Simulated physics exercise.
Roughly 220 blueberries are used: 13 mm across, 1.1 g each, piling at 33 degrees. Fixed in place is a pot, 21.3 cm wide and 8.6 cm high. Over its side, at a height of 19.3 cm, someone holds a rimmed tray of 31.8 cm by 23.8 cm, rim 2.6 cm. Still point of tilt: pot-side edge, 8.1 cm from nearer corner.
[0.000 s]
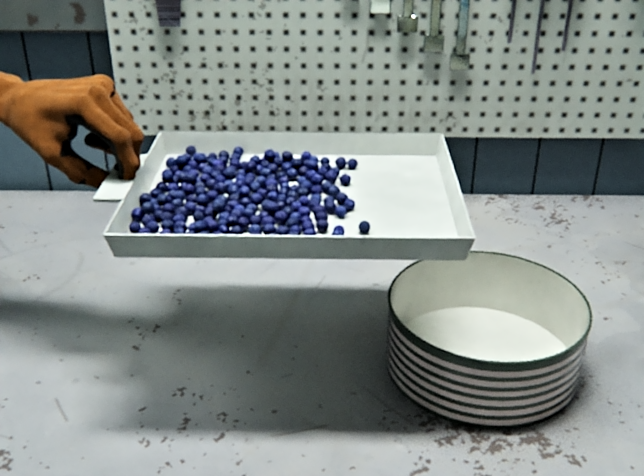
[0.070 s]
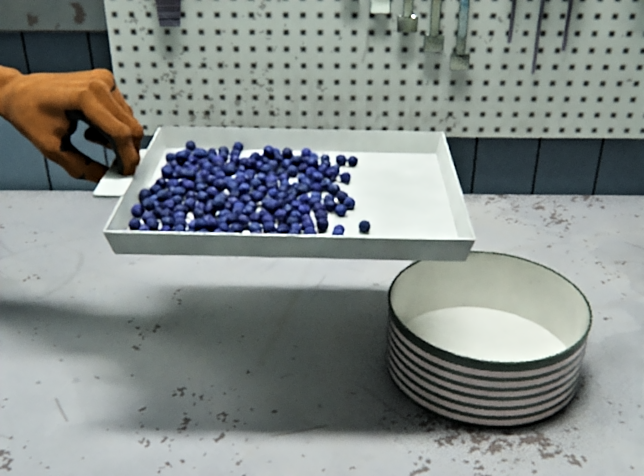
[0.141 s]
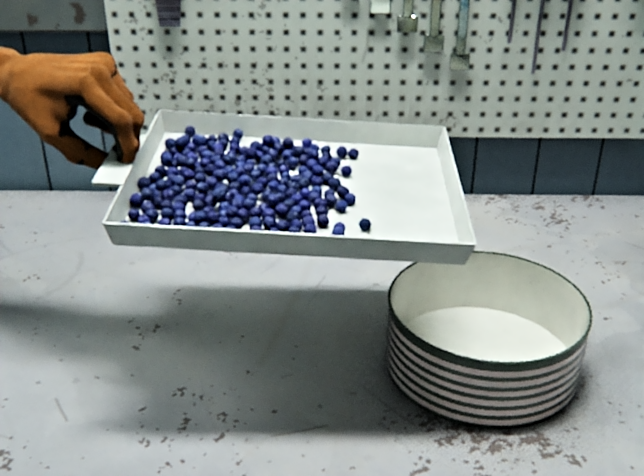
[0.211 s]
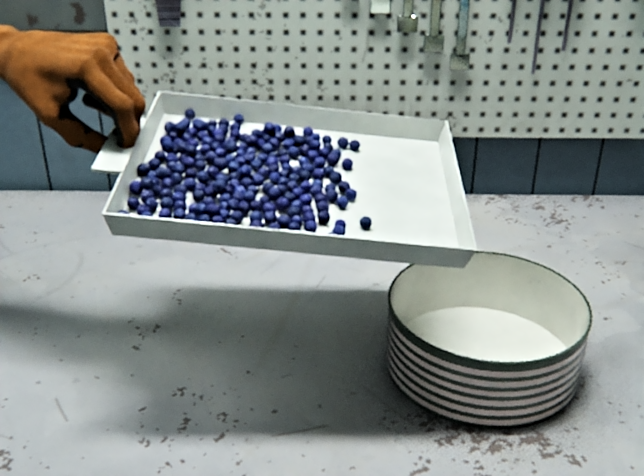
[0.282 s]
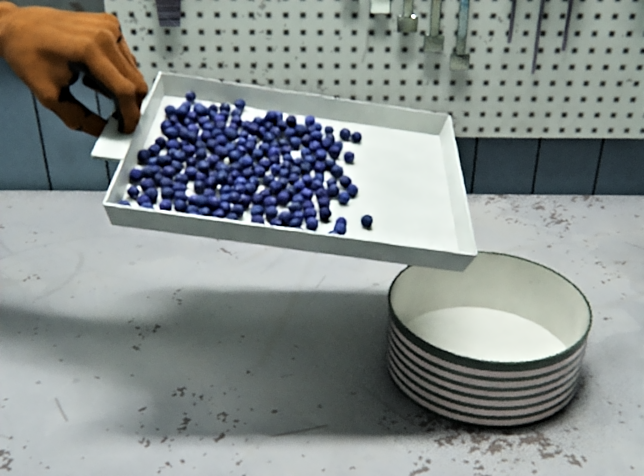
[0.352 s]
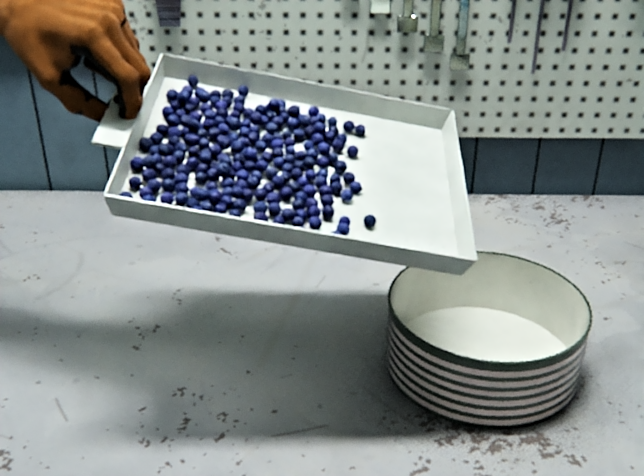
A hand at the left raises the handle end of a shallow white tray, slanting it down toward the right, while the small dark blue balls inside stay bunched toward its left. Below the tray's right edge, a round pot with dark and pale stripes and a white inside stands still. The fixed, slightly raised view shows a scuffed grey worktop before a white pegboard with hanging tools.
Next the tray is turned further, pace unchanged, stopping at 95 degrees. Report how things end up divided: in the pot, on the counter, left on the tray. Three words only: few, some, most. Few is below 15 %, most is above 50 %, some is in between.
Pot - some, counter - most, tray - few.
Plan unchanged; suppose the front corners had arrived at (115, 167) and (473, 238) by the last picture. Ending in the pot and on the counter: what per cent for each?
Pot 80 % / counter 15 %.
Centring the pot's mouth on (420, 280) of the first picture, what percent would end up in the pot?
Share in pot at that spot: Some 0 in a hundred.
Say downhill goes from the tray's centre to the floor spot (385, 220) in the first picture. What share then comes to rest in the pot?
Some 60 per cent.
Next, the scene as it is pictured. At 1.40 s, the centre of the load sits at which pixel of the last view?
(393, 198), roughly.
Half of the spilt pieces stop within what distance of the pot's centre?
I'd say close to 18 centimetres.
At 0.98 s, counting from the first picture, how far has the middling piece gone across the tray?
About 12 cm.
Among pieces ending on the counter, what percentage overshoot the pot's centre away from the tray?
Share: Around 30 %.
After 0.98 s, tilt 53 degrees; the tray holds 100 %, the pot 0 %.
Then, at 1.40 s, tilt 78 degrees; the tray holds 90 %, the pot 0 %.
After 1.91 s, tilt 95 degrees; the tray holds 5 %, the pot 30 %.
At rest (2.7 s), pot 35 %, counter 65 %, tray 0 %.
